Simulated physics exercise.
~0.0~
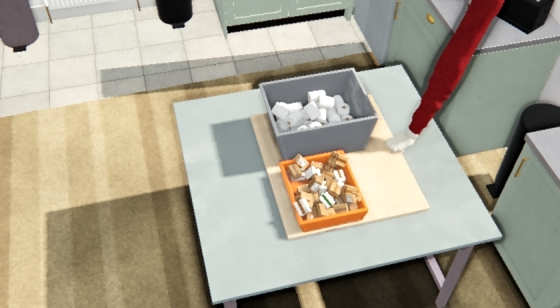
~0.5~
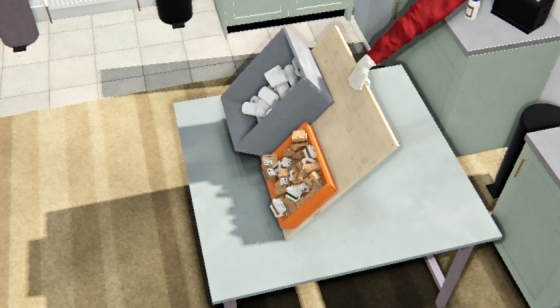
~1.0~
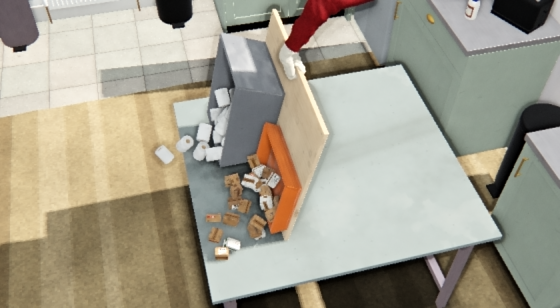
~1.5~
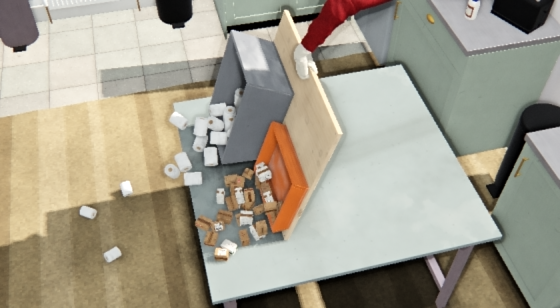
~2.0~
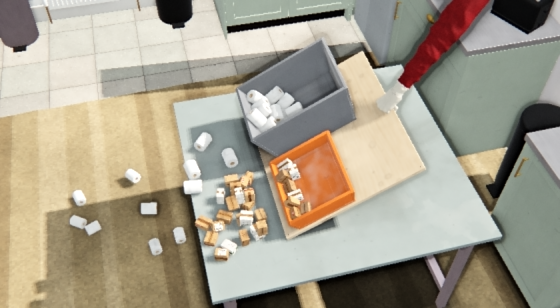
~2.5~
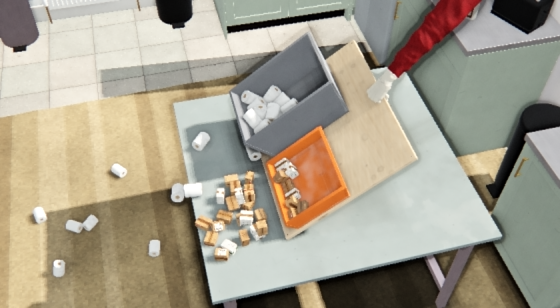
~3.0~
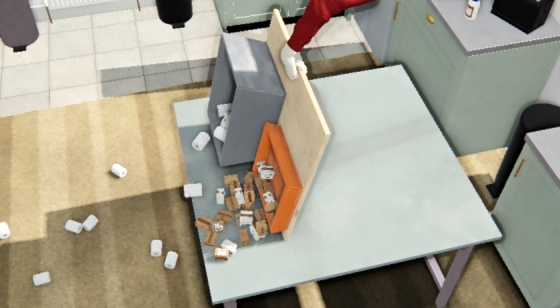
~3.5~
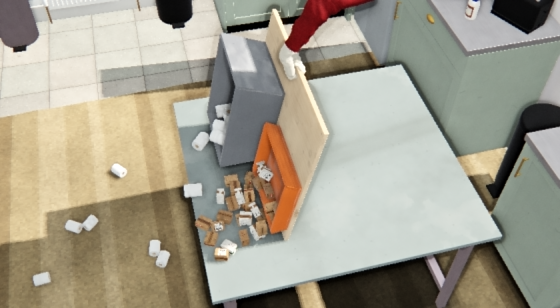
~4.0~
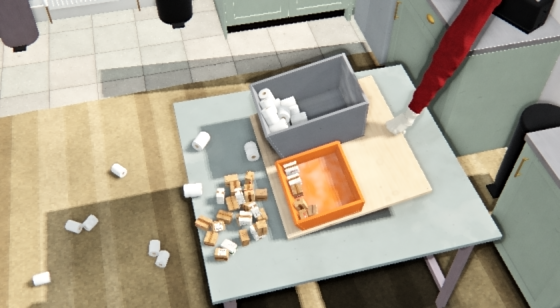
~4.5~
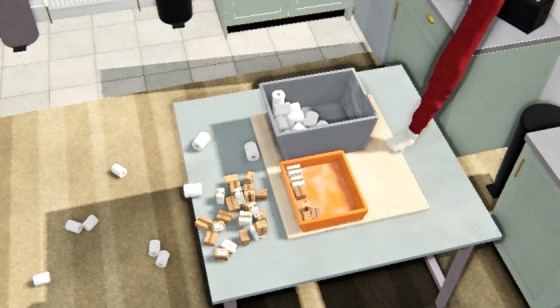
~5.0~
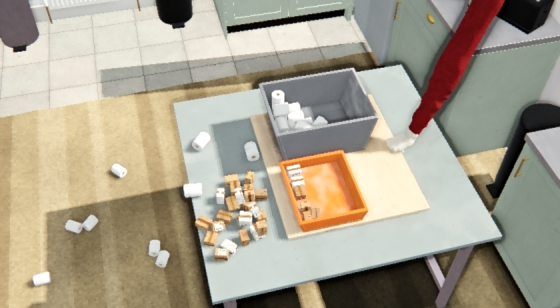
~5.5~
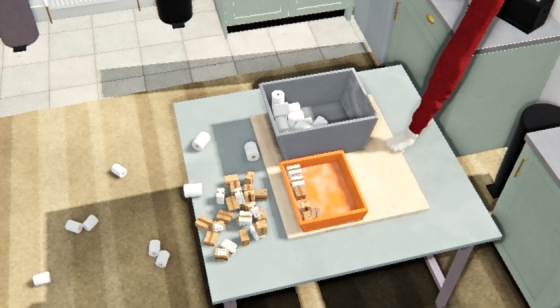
On a kitchen table, a red-sleeved arm tips a board holding grey and orange trays steeply leftward, partly lowers it, tips it again and lays it flat, leaving spilled white rolls and small parcels across the table and floor, with some still in both trays.
